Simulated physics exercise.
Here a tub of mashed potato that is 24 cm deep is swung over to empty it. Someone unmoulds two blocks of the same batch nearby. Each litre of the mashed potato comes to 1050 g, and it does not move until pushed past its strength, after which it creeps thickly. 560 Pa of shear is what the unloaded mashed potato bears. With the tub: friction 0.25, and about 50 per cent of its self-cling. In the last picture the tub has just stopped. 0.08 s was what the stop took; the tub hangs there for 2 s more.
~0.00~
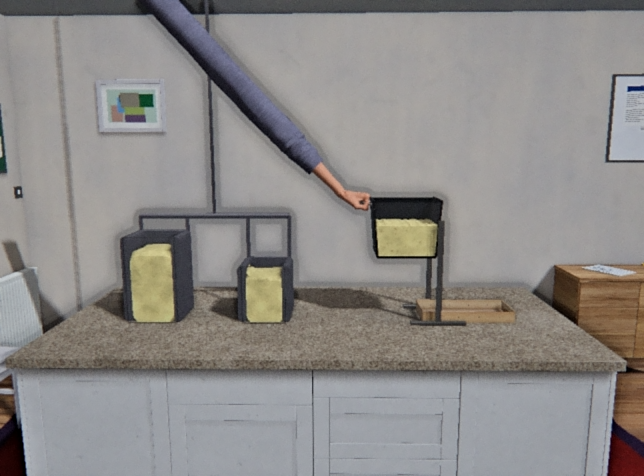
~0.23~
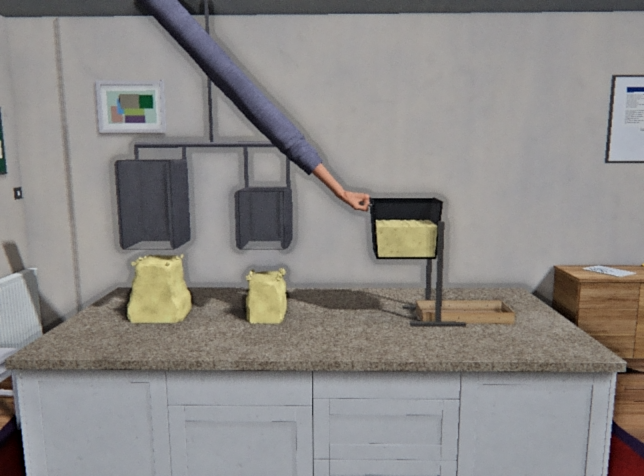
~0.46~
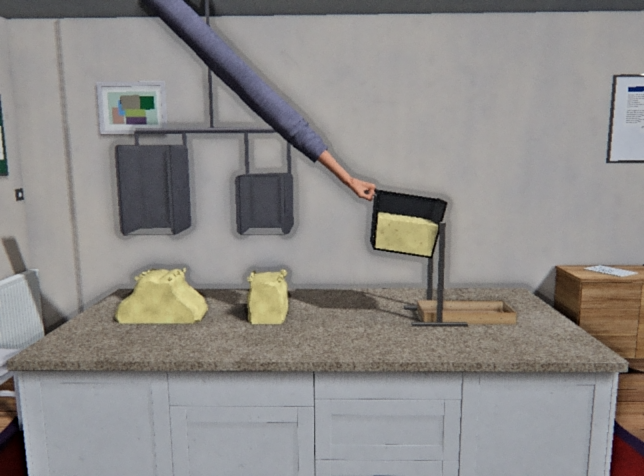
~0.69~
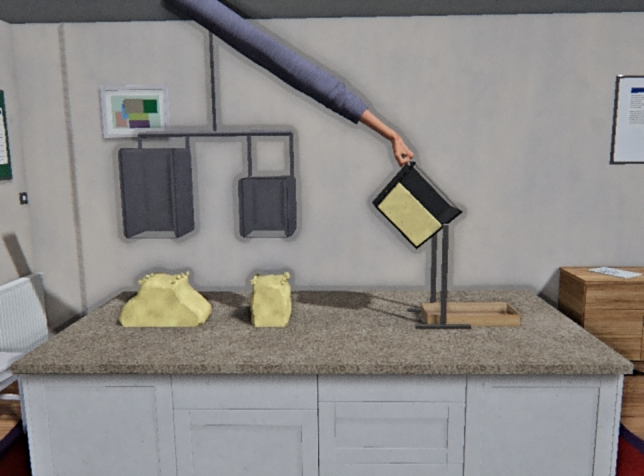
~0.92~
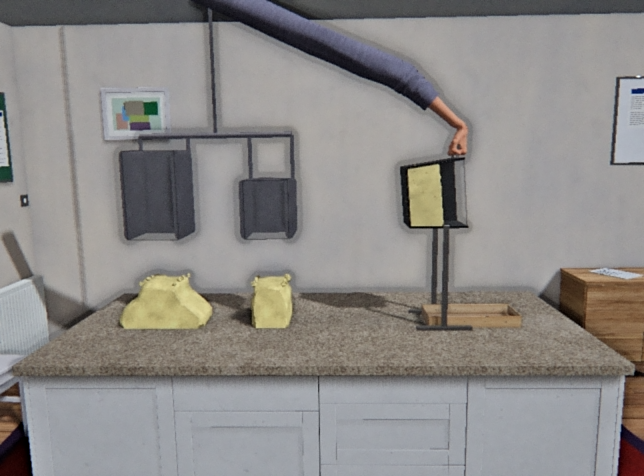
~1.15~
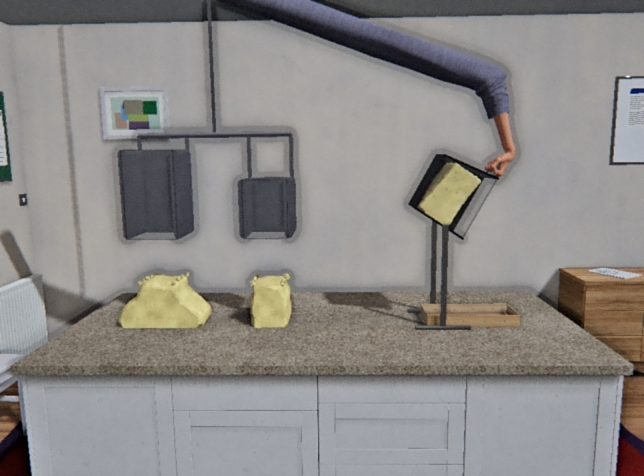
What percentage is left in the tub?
About 0 %.
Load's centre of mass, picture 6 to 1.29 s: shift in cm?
About 13 cm.
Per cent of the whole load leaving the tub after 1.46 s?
Close to 0 % of the whole load.
After 1.29 s, the tub is at 119 degrees and holds 62 %.
After 1.46 s, the tub is at 119 degrees and holds 0 %.
After 1.63 s, the tub is at 119 degrees and holds 0 %.
After 1.80 s, the tub is at 119 degrees and holds 0 %.
After 3.15 s, the tub is at 119 degrees and holds 0 %.
